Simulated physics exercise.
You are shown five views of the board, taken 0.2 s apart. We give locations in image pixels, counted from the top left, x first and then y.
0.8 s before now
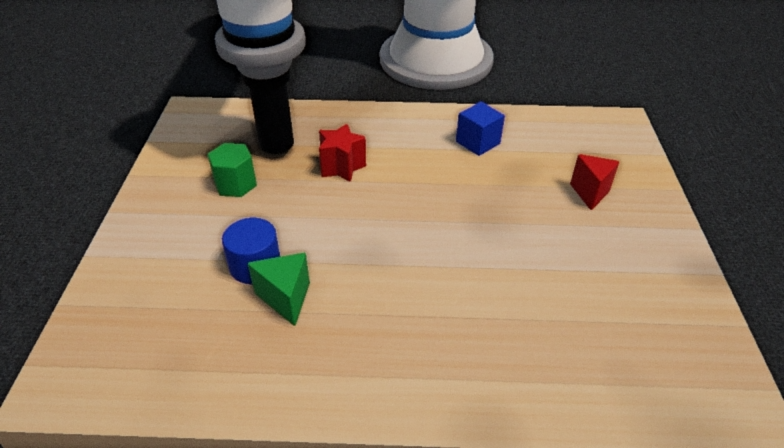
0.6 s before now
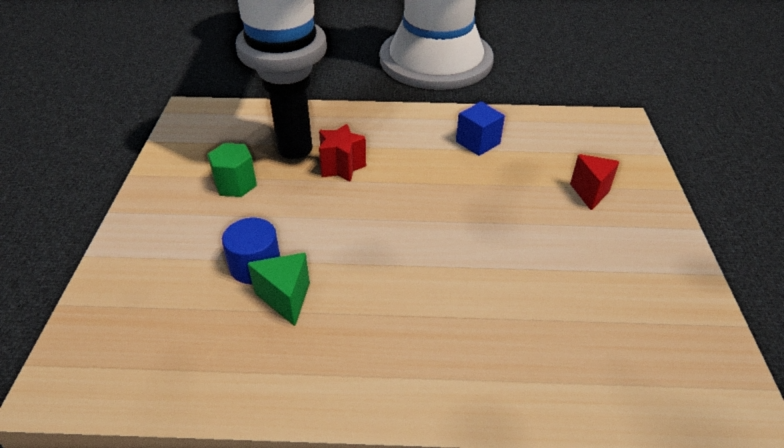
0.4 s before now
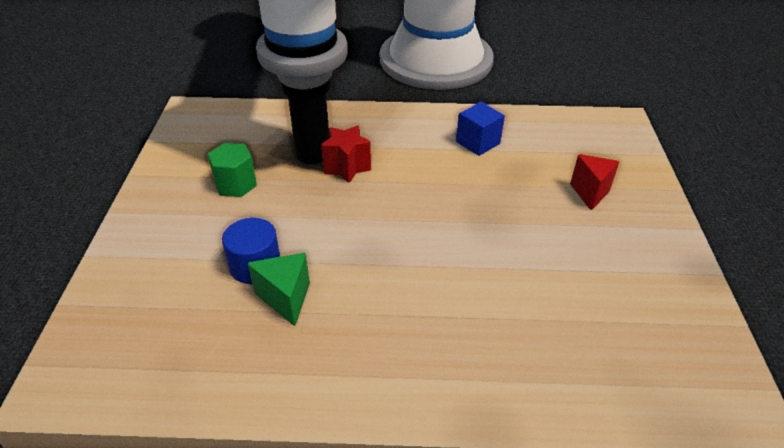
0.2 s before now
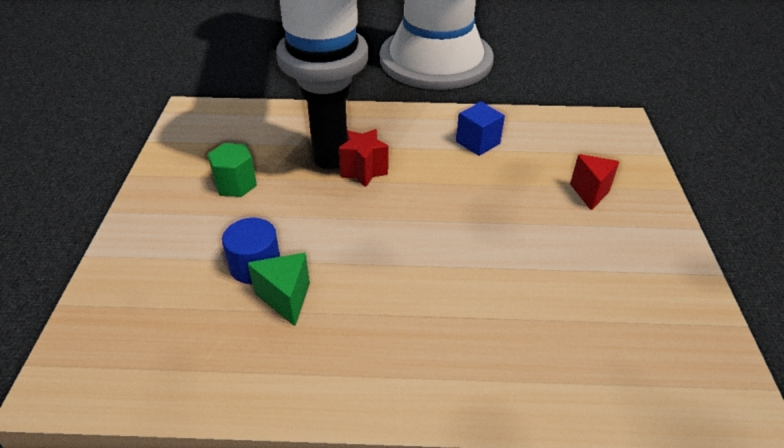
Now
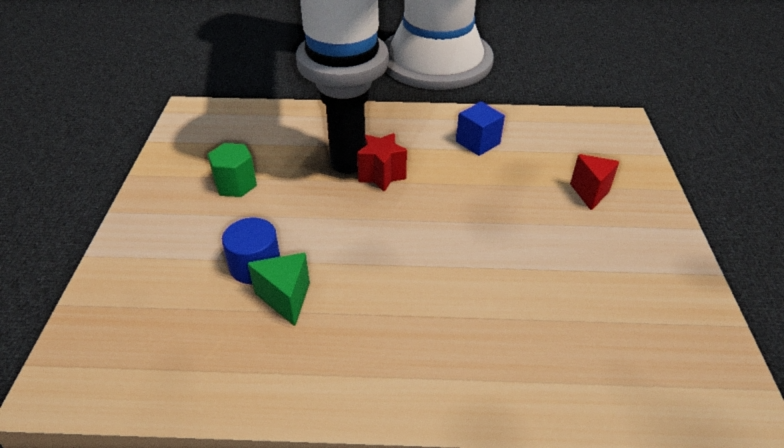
A robot arm with a black stick moved right across the wooden board, reached the red star and pushed it a short way to the right, while the other colored blocks stayed still.
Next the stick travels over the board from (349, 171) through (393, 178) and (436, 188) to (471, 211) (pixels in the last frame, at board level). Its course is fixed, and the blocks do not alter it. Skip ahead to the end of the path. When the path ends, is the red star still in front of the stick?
I expect not.
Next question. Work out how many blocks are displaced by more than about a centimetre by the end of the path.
By the end of the path, one block has moved more than about a centimetre.
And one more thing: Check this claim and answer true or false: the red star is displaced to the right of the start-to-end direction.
That statement is not accurate.
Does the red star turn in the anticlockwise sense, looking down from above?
Yes.
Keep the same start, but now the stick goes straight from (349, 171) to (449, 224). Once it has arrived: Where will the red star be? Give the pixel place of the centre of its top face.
The point I'd pick in the picture is (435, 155).
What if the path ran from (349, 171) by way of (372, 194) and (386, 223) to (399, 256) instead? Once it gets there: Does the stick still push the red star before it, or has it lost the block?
I predict the stick has moved past it.
The first path, step by step. One third of the way, stick at (393, 170); red star at (429, 153).
Two thirds of the way, stick at (438, 180); red star at (476, 162).
At the end, stick at (472, 203); red star at (506, 169), turned 40° anticlockwise; blue square piece unmoved.
